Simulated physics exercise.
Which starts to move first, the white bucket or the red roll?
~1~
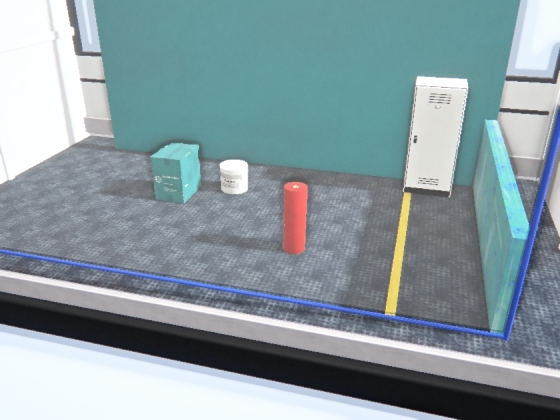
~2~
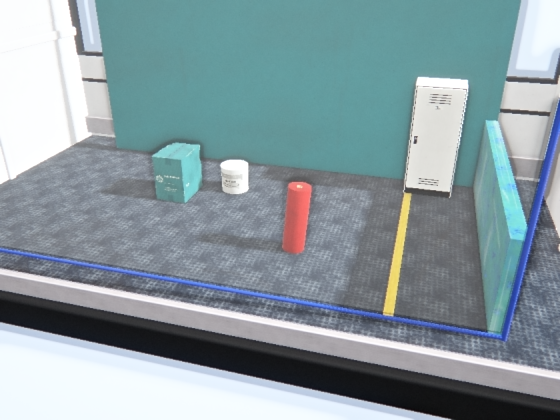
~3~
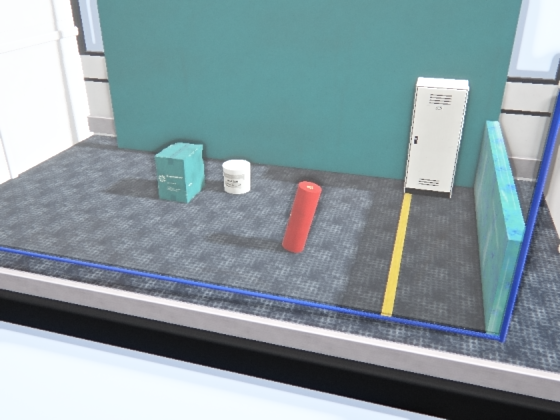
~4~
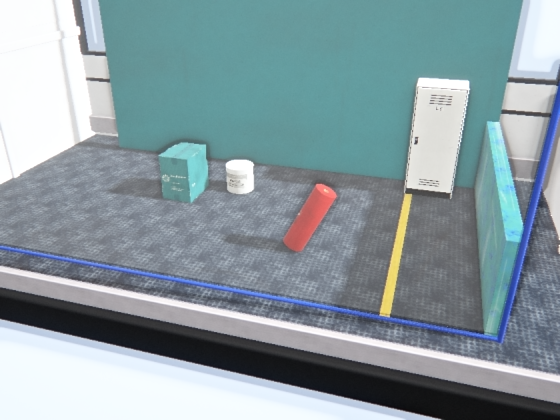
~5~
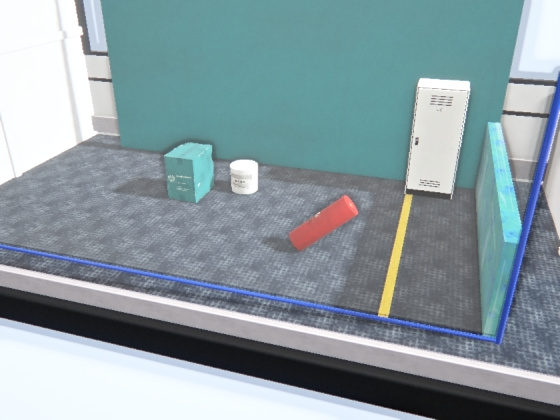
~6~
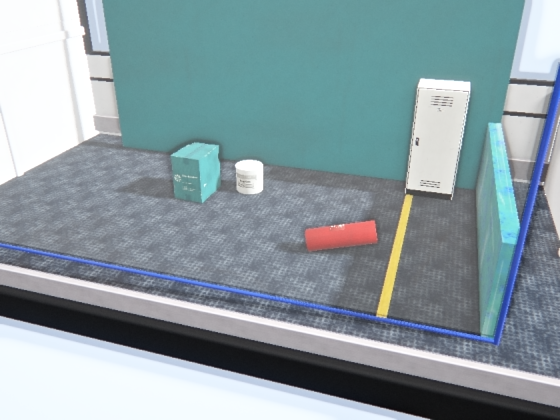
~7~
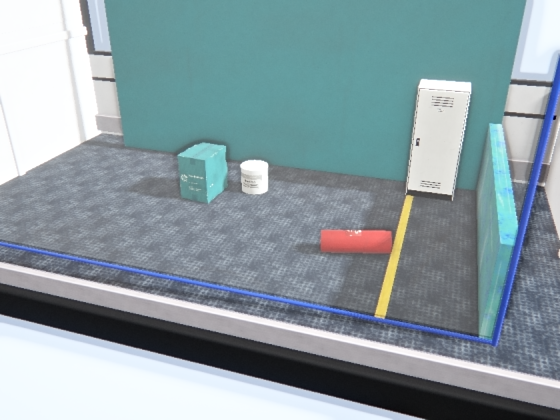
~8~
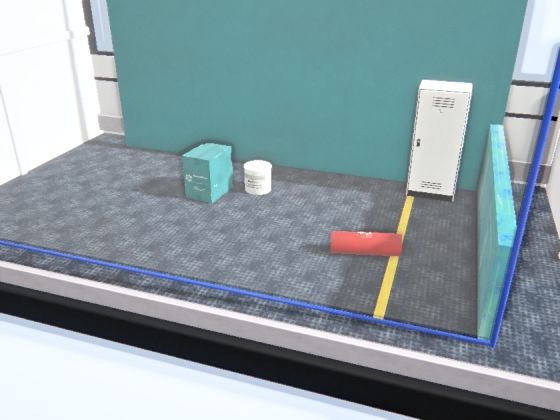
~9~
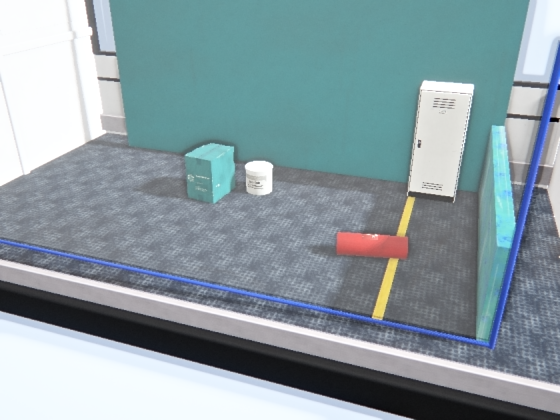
The red roll starts to move first, leaning over to the right before the white bucket begins its small slide.
In the video, a red roll standing on a grey floor leans right, topples onto its side and slides right, while a teal carton and a white bucket shift slightly right. The roll ends with its right end over the yellow line, its middle still short of it.
